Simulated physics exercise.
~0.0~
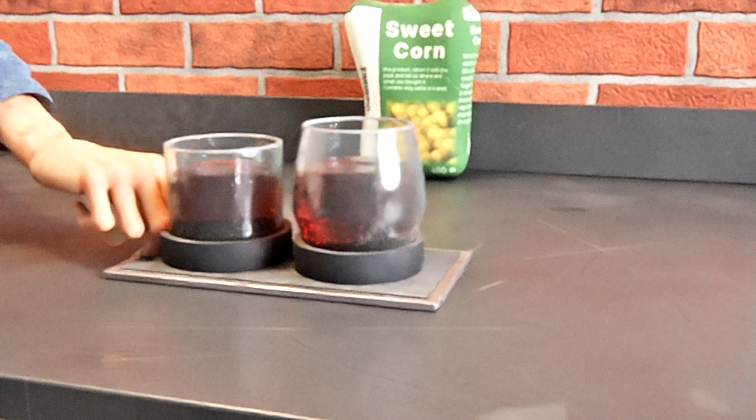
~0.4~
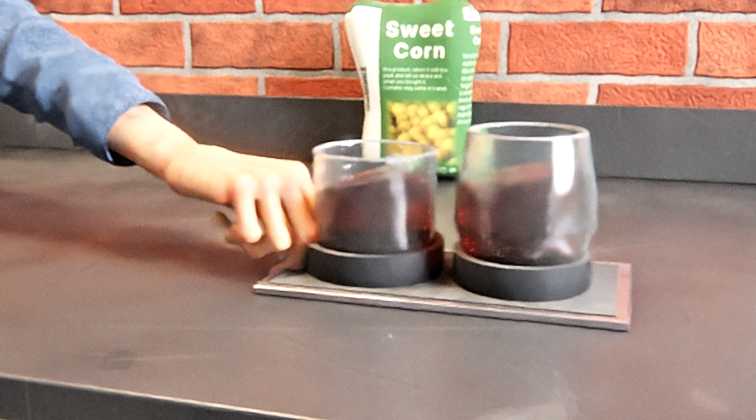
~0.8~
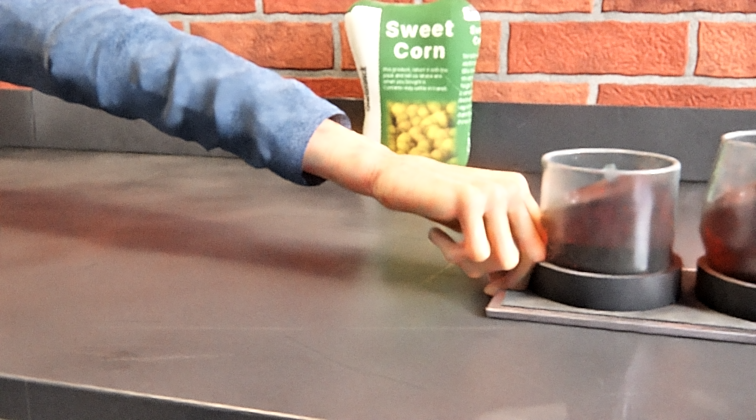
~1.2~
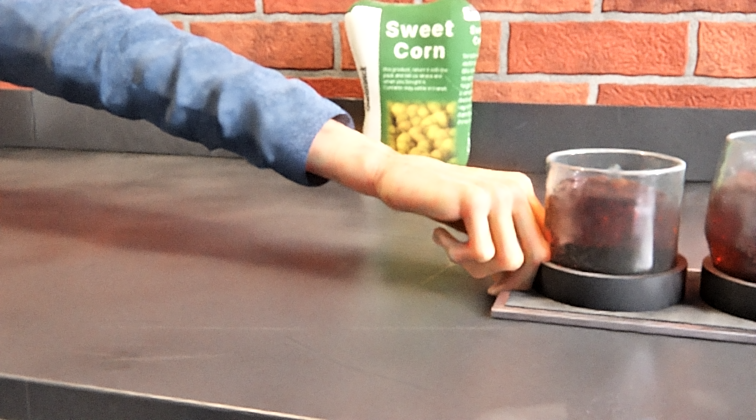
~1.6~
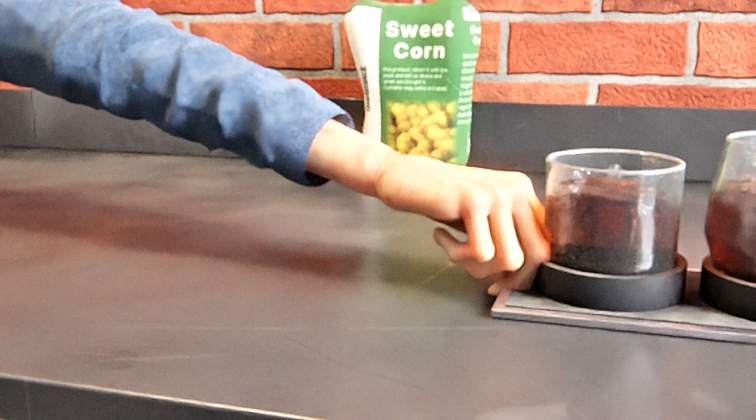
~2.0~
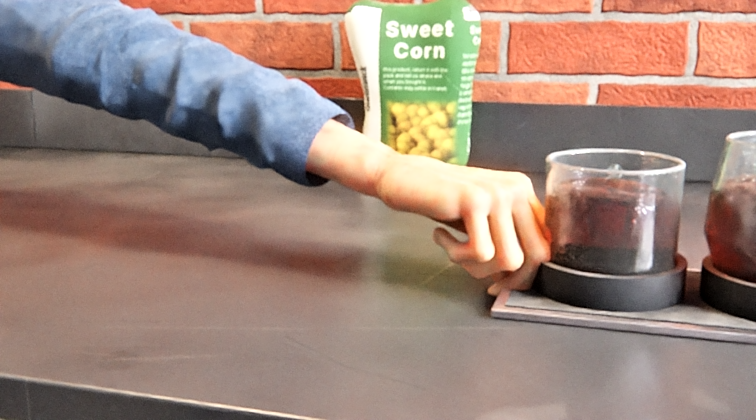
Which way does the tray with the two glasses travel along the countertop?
The tray moves to the right, as the viewer sees it.
